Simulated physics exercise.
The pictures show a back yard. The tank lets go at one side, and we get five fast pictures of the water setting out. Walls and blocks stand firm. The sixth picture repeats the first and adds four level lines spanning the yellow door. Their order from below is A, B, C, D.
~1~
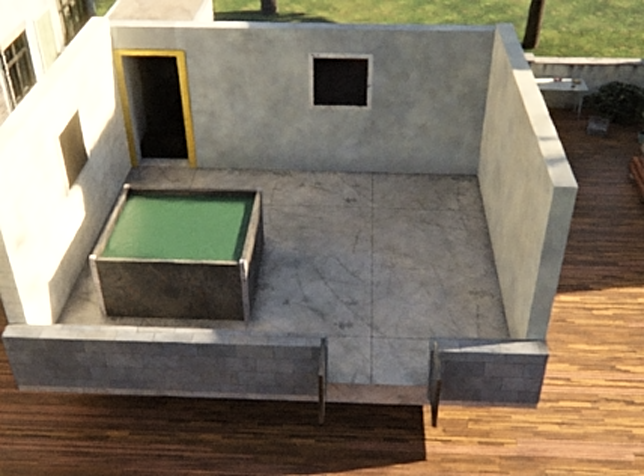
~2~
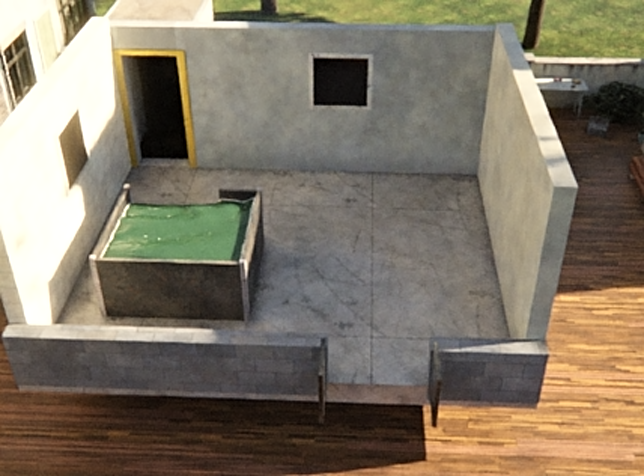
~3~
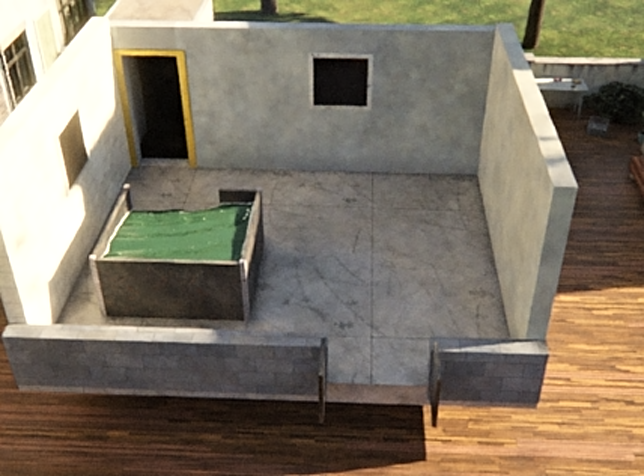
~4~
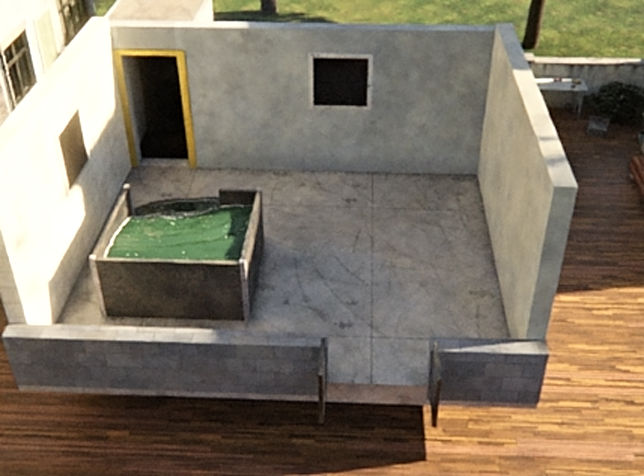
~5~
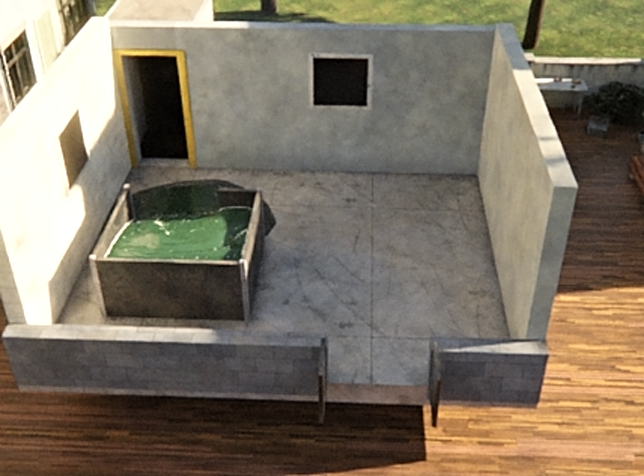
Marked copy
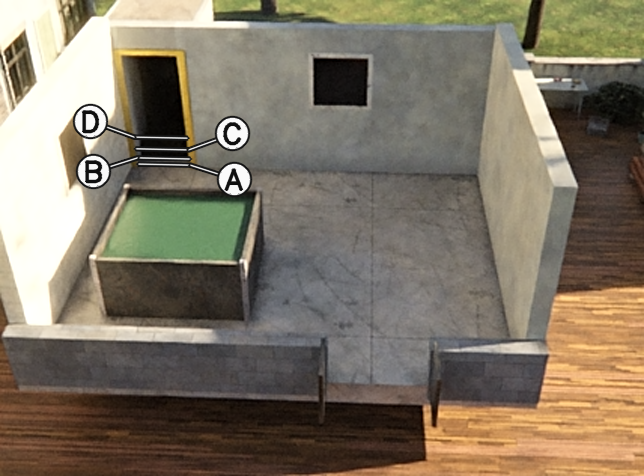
A dark, open-topped tank of green water stands at the left of a walled back yard, seen from above with a still camera. Pale grey walls enclose a grey concrete floor, with a yellow-framed doorway behind the tank, a dark square window and a front gap, amid brown decking. The smooth water sinks and ripples, pouring out the tank's far side and spreading darkly behind it and rightward.
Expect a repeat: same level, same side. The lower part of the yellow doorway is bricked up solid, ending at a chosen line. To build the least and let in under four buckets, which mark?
D is the one.
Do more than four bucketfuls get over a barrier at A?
Yes, it does.
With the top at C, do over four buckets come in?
Yes.
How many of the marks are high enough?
One of them.
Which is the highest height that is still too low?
The answer is C.
On the marked copy, A at (164, 164); B at (163, 158); C at (162, 149); D at (160, 137); from the bottom up A, B, C, D.
With A, dozens of bucketfuls pour in.
With B, dozens of bucketfuls pour in.
With C, about 10 bucketfuls get in.
With D, a splash gets over, under a bucket.
